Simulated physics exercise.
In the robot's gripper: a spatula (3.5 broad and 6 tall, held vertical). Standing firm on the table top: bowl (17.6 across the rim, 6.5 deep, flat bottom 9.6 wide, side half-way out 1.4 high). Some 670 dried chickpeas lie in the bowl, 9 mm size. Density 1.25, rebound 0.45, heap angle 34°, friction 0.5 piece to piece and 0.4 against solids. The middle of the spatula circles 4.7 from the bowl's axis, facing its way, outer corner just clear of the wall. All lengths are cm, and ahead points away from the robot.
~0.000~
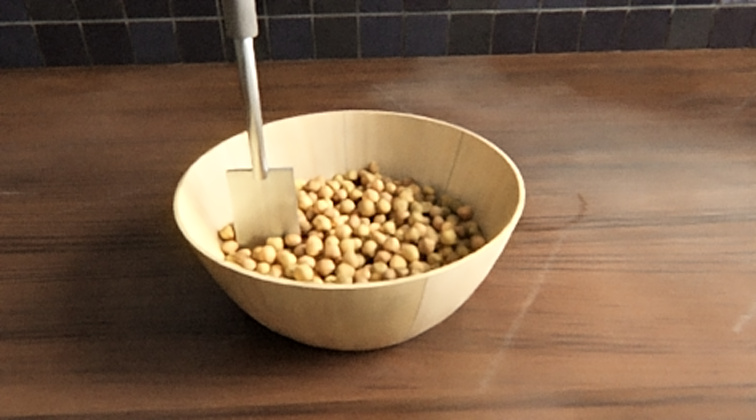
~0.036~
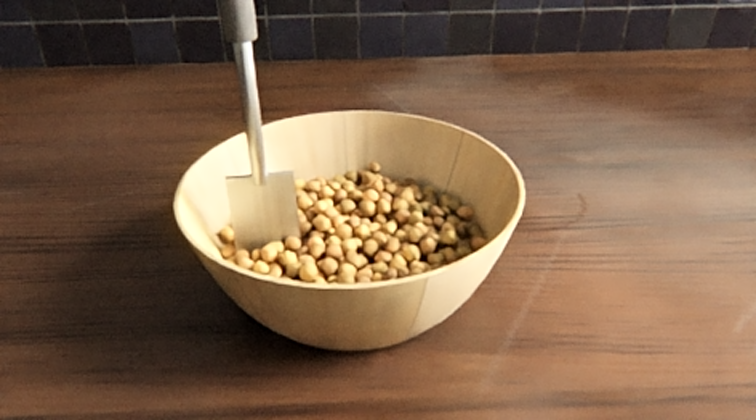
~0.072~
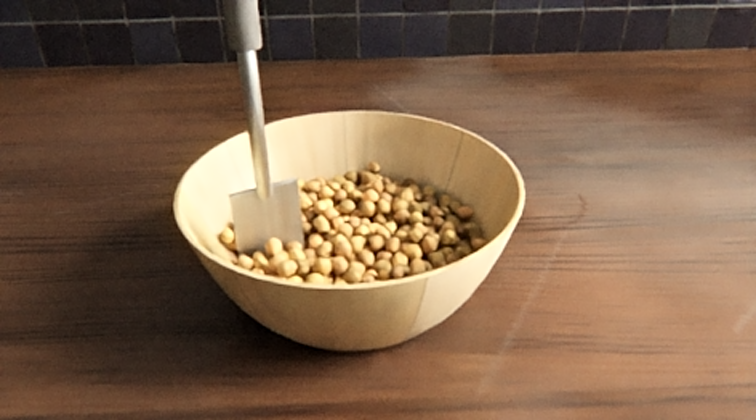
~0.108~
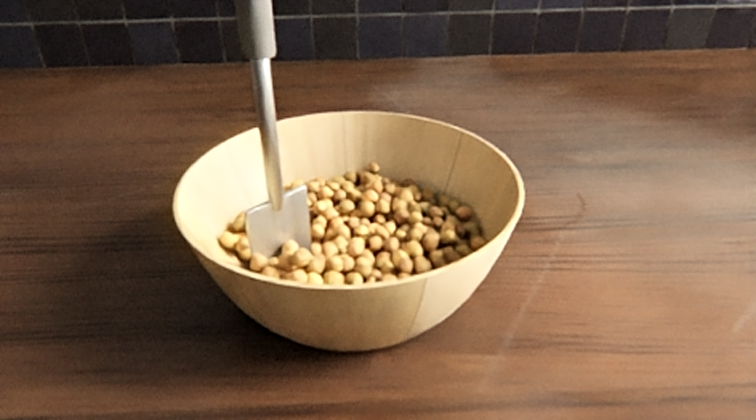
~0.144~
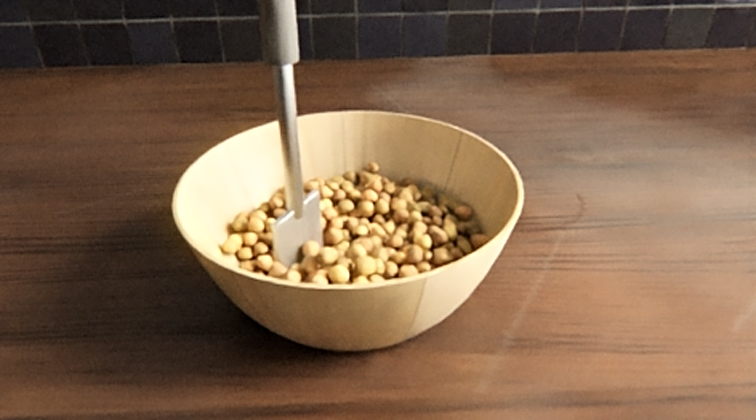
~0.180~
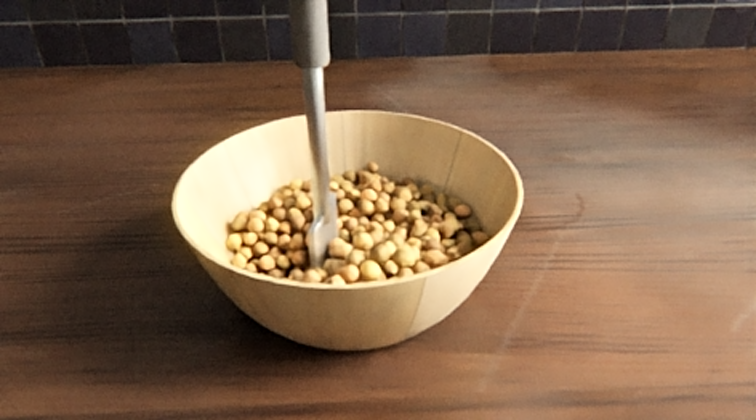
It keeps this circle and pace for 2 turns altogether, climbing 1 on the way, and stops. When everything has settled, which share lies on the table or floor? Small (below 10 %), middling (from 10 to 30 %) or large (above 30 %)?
A small share, below 10 %, ends on the table or floor.
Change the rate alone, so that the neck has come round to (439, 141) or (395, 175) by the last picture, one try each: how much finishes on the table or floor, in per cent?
Some 40 and 20 per cent.
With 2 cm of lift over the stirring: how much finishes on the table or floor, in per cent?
Some 0 per cent.
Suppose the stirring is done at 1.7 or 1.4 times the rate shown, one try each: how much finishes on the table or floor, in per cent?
About 25 and 15 per cent.
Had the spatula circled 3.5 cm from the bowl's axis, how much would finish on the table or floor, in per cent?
Then about 0 per cent.
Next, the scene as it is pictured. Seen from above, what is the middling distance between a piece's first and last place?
Some 7 cm.
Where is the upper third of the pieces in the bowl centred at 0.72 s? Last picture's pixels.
Near (250, 209).
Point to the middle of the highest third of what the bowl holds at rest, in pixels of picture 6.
At about (300, 251).
After 0.72 s, 329° round, highest piece 8 above the table; 654 in the bowl, 18 on the table or floor, 2 in flight or on the tool.
After 1.27 s, 223° round, highest piece 8 above the table; 644 in the bowl, 30 on the table or floor.
After 1.74 s, 0° round, highest piece 7 above the table; 640 in the bowl, 34 on the table or floor.
After 2.44 s, 0° round, highest piece 7 above the table; 640 in the bowl, 34 on the table or floor.
In the end, 640 in the bowl, 34 on the table or floor. That is 5 % on the table or floor.
